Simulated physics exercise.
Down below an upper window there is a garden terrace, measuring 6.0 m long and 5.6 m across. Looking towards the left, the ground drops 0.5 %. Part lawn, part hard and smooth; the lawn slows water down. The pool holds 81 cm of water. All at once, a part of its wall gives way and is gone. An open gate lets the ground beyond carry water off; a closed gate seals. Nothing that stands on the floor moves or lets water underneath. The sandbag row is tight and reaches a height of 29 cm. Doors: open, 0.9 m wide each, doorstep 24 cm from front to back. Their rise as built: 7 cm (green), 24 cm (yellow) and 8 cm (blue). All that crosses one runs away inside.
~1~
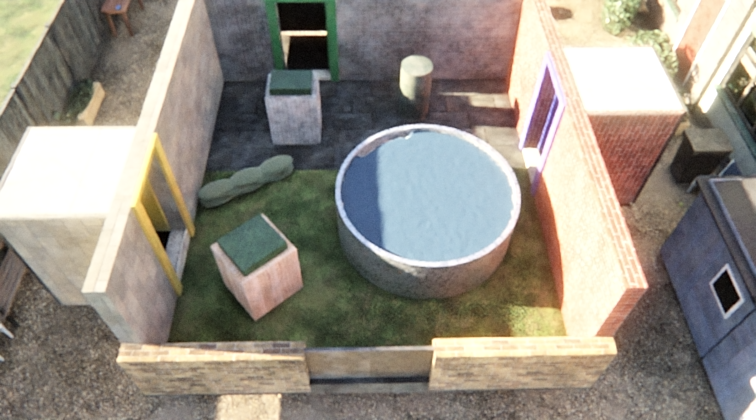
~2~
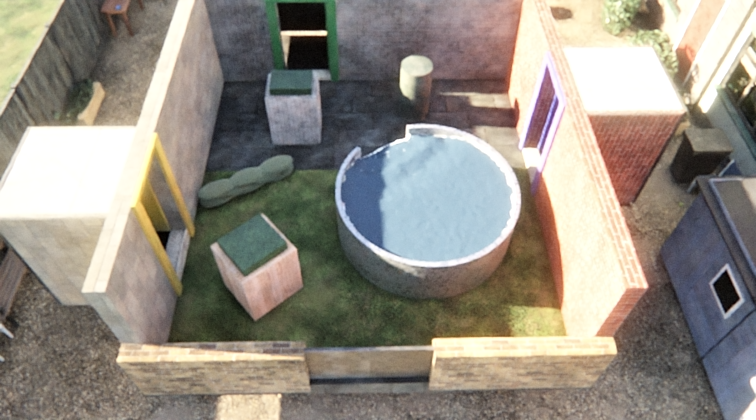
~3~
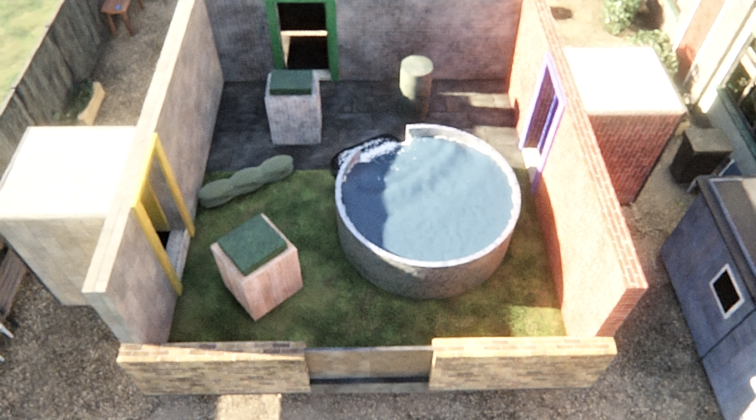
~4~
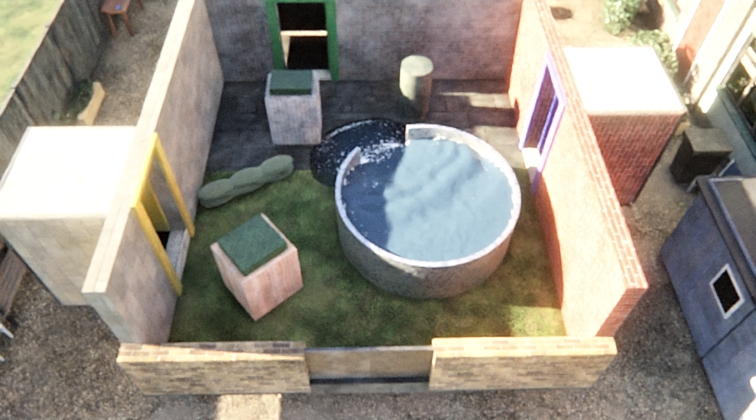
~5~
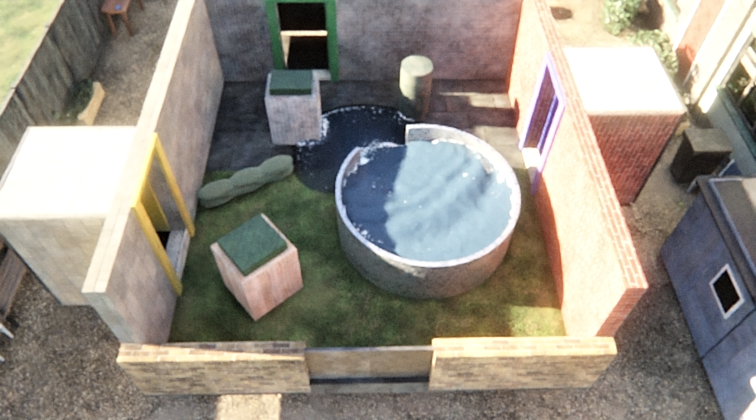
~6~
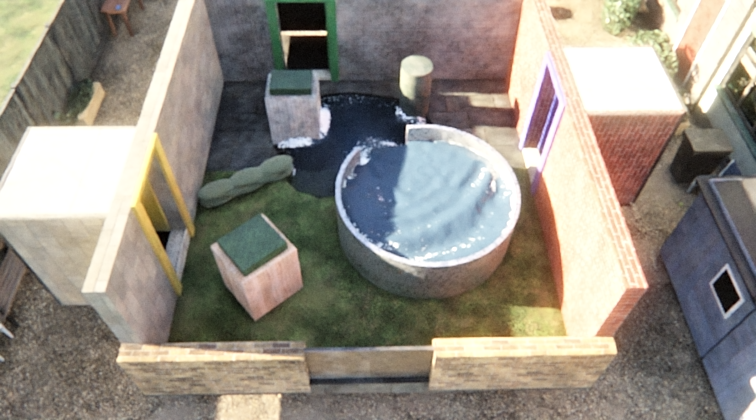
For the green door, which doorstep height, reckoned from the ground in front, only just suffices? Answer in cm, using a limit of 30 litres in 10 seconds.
A doorstep of roughly 36 cm.
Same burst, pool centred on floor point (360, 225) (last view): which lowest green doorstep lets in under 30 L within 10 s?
Then it needs to be around 19 cm high.
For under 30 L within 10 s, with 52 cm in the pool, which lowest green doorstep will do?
Something near 20 cm should do.
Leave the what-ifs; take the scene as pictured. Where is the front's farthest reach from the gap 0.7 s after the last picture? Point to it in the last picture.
Pixel: About (243, 82).
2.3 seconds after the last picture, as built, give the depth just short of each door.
Before green it's 24 cm, before yellow 3 cm, before blue 1 cm.
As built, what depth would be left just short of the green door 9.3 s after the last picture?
It stands about 15.5 centimetres deep.
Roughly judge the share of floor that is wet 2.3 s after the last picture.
Roughly 55 percent.
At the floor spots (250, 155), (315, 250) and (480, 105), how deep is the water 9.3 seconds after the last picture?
Close to 16, 6 and 15 cm, one after the other.
Then, 0.7 s after the last picture water covers 30 % of the floor, deepest (48 cm) near (343, 81); 24 cm at the green door, 59 litres in over its 7 cm doorstep.
Then, 2.3 s after the last picture water covers 55 % of the floor, deepest (32 cm) near (234, 82); 24 cm at the green door, 339 litres in over its 7 cm doorstep.
Then, 9.3 s after the last picture water covers 95 % of the floor, deepest (18 cm) near (211, 148); 16 cm at the green door, 904 litres in over its 7 cm doorstep.
At the green door as built, the water peaked near 29 cm, 1.3 s after the last picture.
With a doorstep of 32 cm, 53 litres would have come in within the 10 s; with 43.5 cm, 6 litres. So under 30 litres takes about 36 cm.
